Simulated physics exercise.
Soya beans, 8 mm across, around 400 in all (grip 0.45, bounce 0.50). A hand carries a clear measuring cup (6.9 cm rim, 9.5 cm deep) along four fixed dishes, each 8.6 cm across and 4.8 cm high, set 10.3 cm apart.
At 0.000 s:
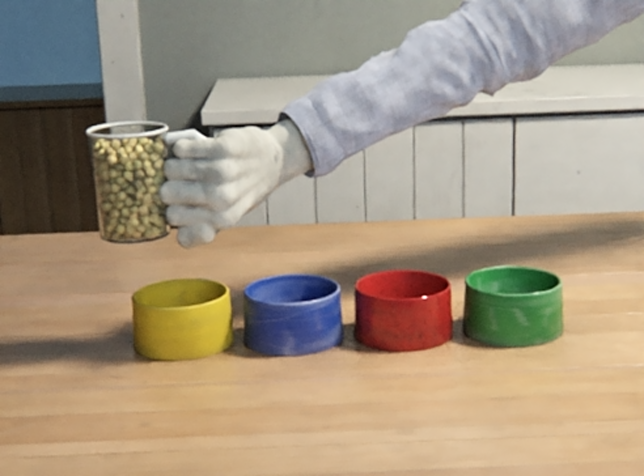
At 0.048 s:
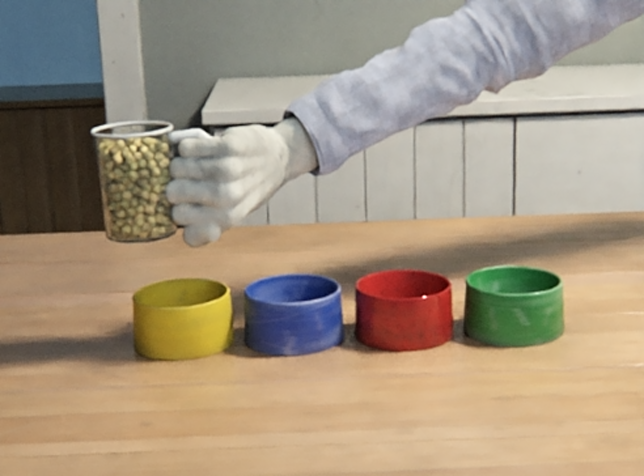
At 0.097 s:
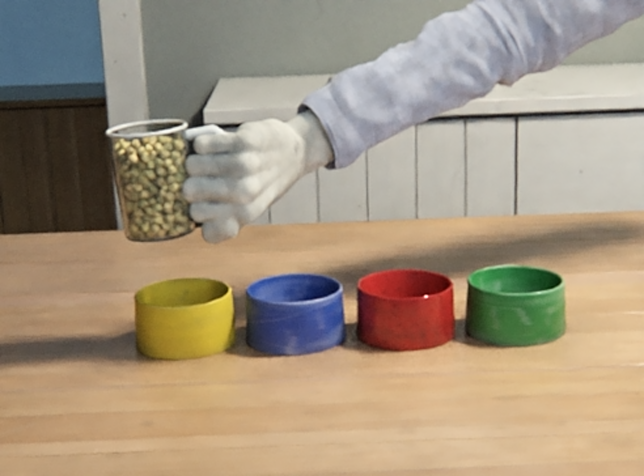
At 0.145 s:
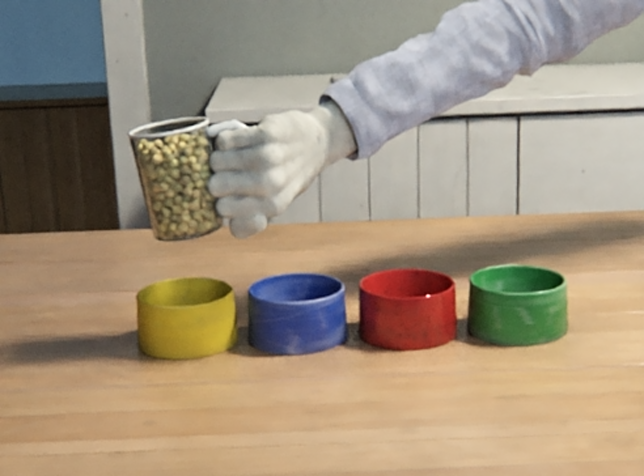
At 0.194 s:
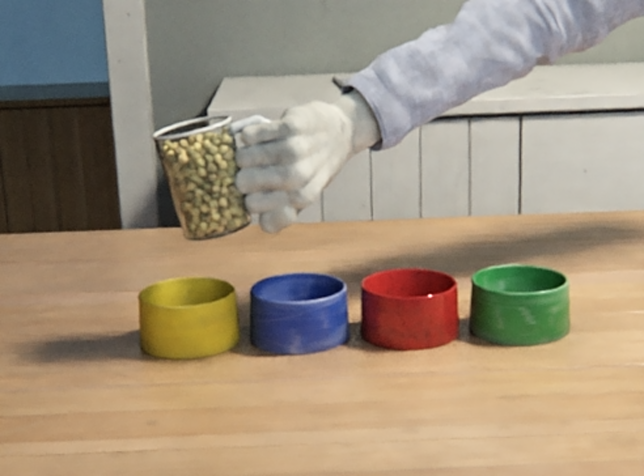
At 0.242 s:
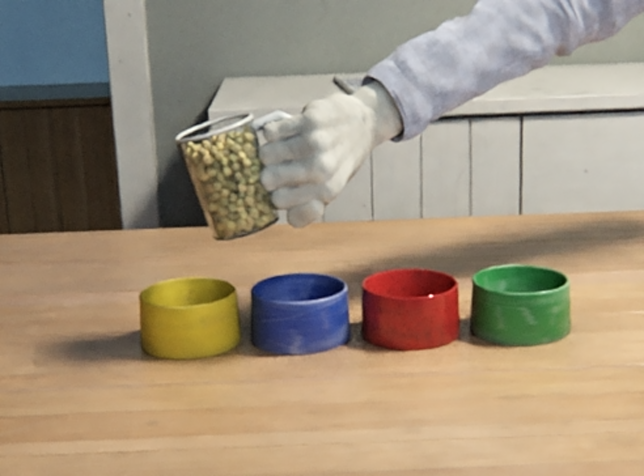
A white-gloved hand holds a clear measuring cup full of soya beans above a wooden table, left of a row of yellow, blue, red and green dishes. The hand carries the cup a short way to the right, gradually tilting it leftward until it leans over the yellow dish.
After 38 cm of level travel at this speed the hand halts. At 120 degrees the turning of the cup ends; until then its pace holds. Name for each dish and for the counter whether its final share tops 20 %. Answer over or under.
Red under, blue under, green over, yellow under, counter over.
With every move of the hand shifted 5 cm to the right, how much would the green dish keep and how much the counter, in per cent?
Then: Green 100; counter 0.
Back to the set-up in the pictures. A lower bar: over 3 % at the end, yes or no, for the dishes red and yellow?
Red yes; yellow no.
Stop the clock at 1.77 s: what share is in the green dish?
Near 55 per cent so far.
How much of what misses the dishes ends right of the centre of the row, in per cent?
Some 90 per cent.
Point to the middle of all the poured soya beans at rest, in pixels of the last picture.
Near (498, 319).
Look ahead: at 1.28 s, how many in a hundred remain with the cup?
Roughly 90 per cent.
After 0.86 s, tilt 64 degrees; cup holds 100 %.
After 1.28 s, tilt 97 degrees; cup holds 90 %.
Then, at 1.77 s, tilt 120 degrees; cup holds 10 %, red 5 %, green 55 %.
In the end, at 2.7 s, red 5 %, blue 0 %, green 60 %, yellow 0 %, counter 35 %.
